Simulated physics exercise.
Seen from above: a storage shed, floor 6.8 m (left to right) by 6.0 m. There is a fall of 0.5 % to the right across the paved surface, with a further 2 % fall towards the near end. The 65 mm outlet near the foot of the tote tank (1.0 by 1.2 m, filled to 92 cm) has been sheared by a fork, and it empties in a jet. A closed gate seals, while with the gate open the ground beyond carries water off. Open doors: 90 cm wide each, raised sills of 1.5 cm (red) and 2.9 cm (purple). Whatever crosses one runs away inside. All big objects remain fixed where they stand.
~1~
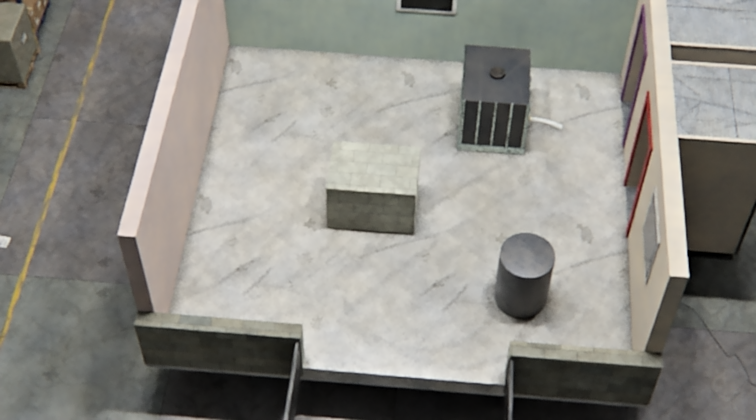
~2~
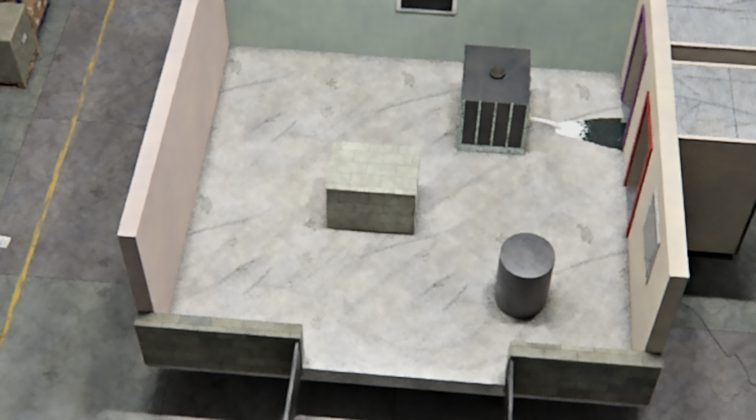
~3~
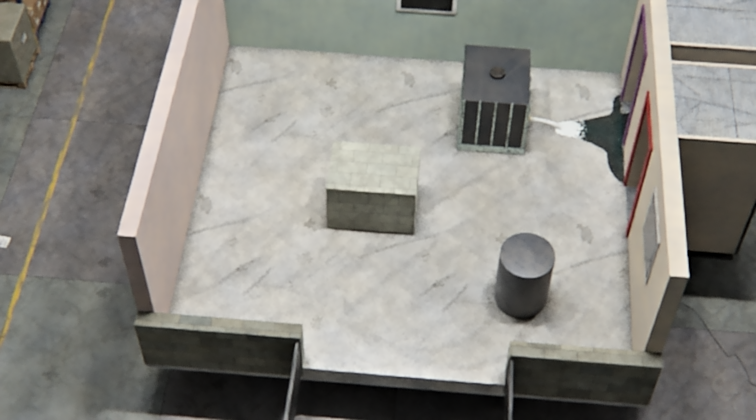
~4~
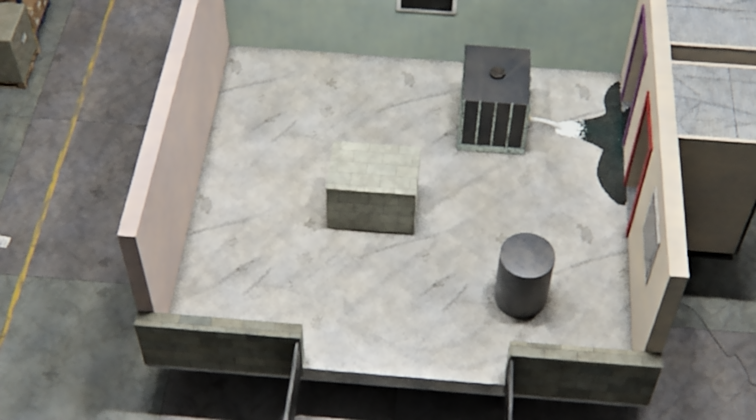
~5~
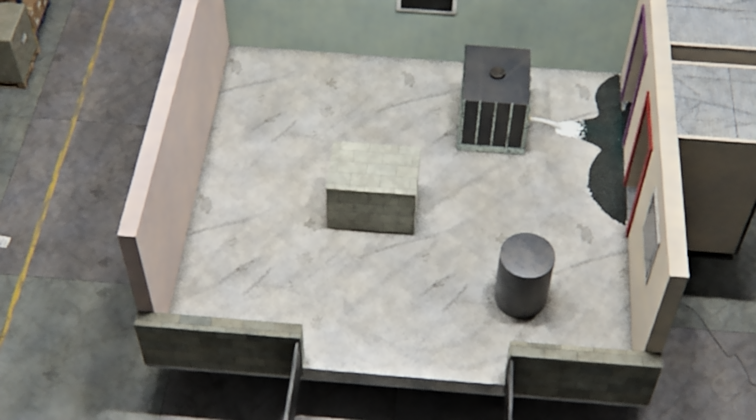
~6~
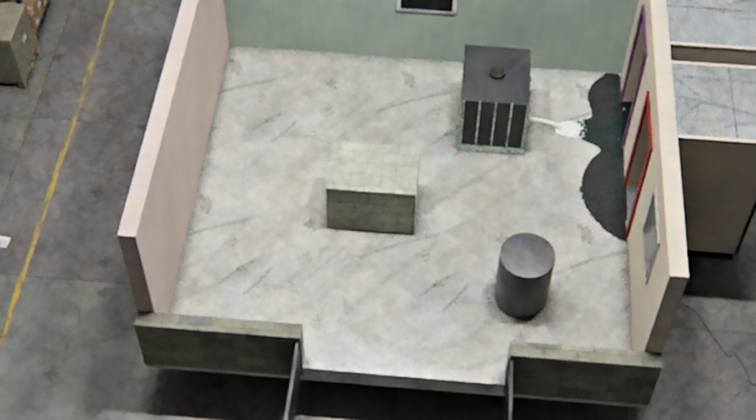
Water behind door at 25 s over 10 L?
Red door: Not over. Purple door: Over.
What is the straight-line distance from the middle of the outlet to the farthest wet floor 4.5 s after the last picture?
4.0 m.
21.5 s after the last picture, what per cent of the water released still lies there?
Around 36 out of every hundred.
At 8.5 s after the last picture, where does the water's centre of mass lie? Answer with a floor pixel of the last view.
The water's centre sits near (594, 210).
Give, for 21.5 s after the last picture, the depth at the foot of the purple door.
It comes to some 3.5 cm deep at that spot.
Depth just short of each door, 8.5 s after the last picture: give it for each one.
Reading (cm) - red: 0.8; purple: 3.5.
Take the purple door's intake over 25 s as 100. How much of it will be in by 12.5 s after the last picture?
65 percent, roughly.
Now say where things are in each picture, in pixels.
The jet has just started at (540, 121); the ground is still dry, in the first picture.
From the spout at (540, 121) the water has spread over 0.5 m2; its tip is at (628, 126), and it is 1.2 cm deep on average, in the second picture.
From the spout at (540, 121) the water has spread over 0.8 m2; its tip is at (635, 116), and it is 1.1 cm deep on average, in the third picture.
The jet leaves at (540, 121); the sheet reaches (623, 201), 2.2 m away, and wets 1.1 m2, in the fourth picture.
The jet leaves at (540, 121); the sheet reaches (624, 219), 2.4 m away, and wets 1.4 m2, in the fifth picture.
From the spout at (540, 121) the water has spread over 1.7 m2; its tip is at (625, 238), and it is 0.7 cm deep on average, in the sixth picture.
Then, 1.5 s after the last picture water covers 5 % of the floor and is deepest (2 cm) near (570, 129); red door 0.79 cm at the sill, 0 L in, purple door 3.5 cm at the sill, 26 L in.
Then, 4.5 s after the last picture water covers 10 % of the floor and is deepest (2 cm) near (570, 129); red door 0.79 cm at the sill, 0 L in, purple door 3.4 cm at the sill, 45 L in.
Then, 8.5 s after the last picture water covers 10 % of the floor and is deepest (3 cm) near (625, 140); red door 0.82 cm at the sill, 0 L in, purple door 3.4 cm at the sill, 71 L in.
Then, 12.5 s after the last picture water covers 15 % of the floor and is deepest (3 cm) near (622, 380); red door 0.83 cm at the sill, 0 L in, purple door 3.4 cm at the sill, 95 L in.
Then, 21.5 s after the last picture water covers 20 % of the floor and is deepest (3 cm) near (622, 380); red door 0.87 cm at the sill, 0 L in, purple door 3.6 cm at the sill, 145 L in.
